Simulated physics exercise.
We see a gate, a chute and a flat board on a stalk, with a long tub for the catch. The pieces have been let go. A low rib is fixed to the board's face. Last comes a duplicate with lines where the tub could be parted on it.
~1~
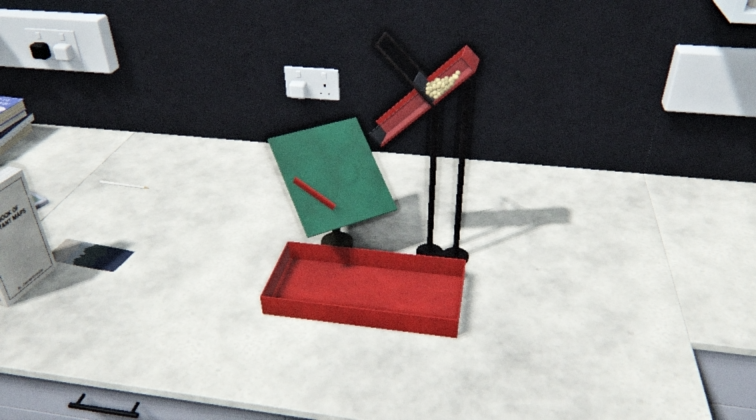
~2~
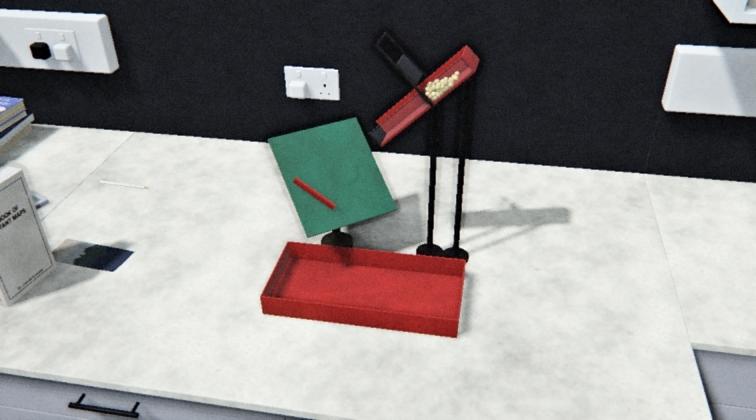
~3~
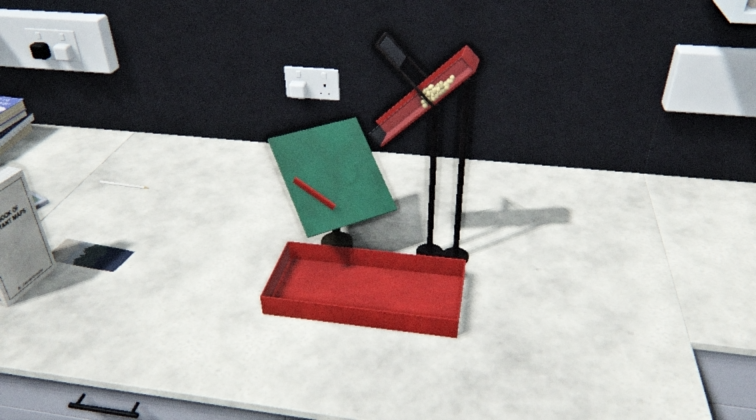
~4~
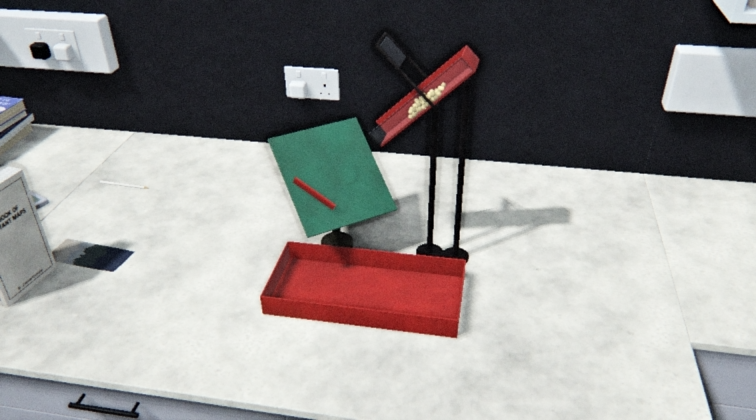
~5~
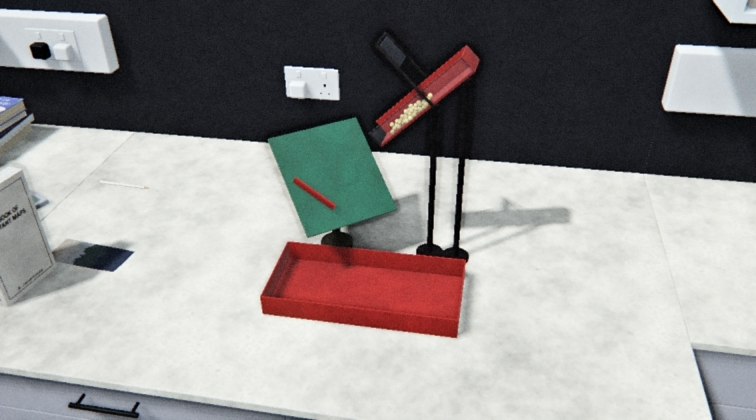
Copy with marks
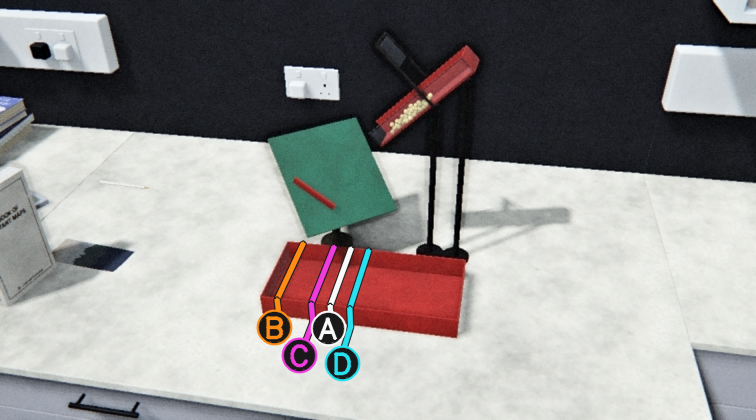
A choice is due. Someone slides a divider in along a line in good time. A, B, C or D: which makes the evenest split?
D works best here.
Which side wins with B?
The right side.
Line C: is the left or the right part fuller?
The right side.
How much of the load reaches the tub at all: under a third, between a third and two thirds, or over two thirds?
About that: Over two thirds.
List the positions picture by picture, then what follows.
Load behind the gate near (441, 85), soya beans; lip of the chute near (384, 140), sloping fairly steeply, in the first frame.
Middle of the board near (333, 174), tilted fairly steeply; middle of its low edge near (354, 223); of its high edge near (313, 128), in the second frame.
Front corners of the tub near (260, 296) and (458, 320), empty; front of the load near (425, 105), in the third frame.
Middle of the load near (424, 98); its front near (411, 117), close to a third of the way to the lip; rib from (295, 178) to (335, 206), in the fourth frame.
Middle of the load near (413, 113); its front near (393, 132), the bulk of the way to the lip, in the fifth frame.
On the marked copy, line A crosses the front rim at (330, 305); line B crosses the front rim at (277, 298); line C crosses the front rim at (311, 302); line D crosses the front rim at (350, 307).
Choosing A, of what is caught, a small share on the left of the divider, all but a few on the right.
Choosing B, of what is caught, none at all on the left of the divider, the whole lot on the right.
Choosing C, of what is caught, none at all on the left of the divider, the whole lot on the right.
Choosing D, of what is caught, close to a third on the left of the divider, close to two thirds on the right.
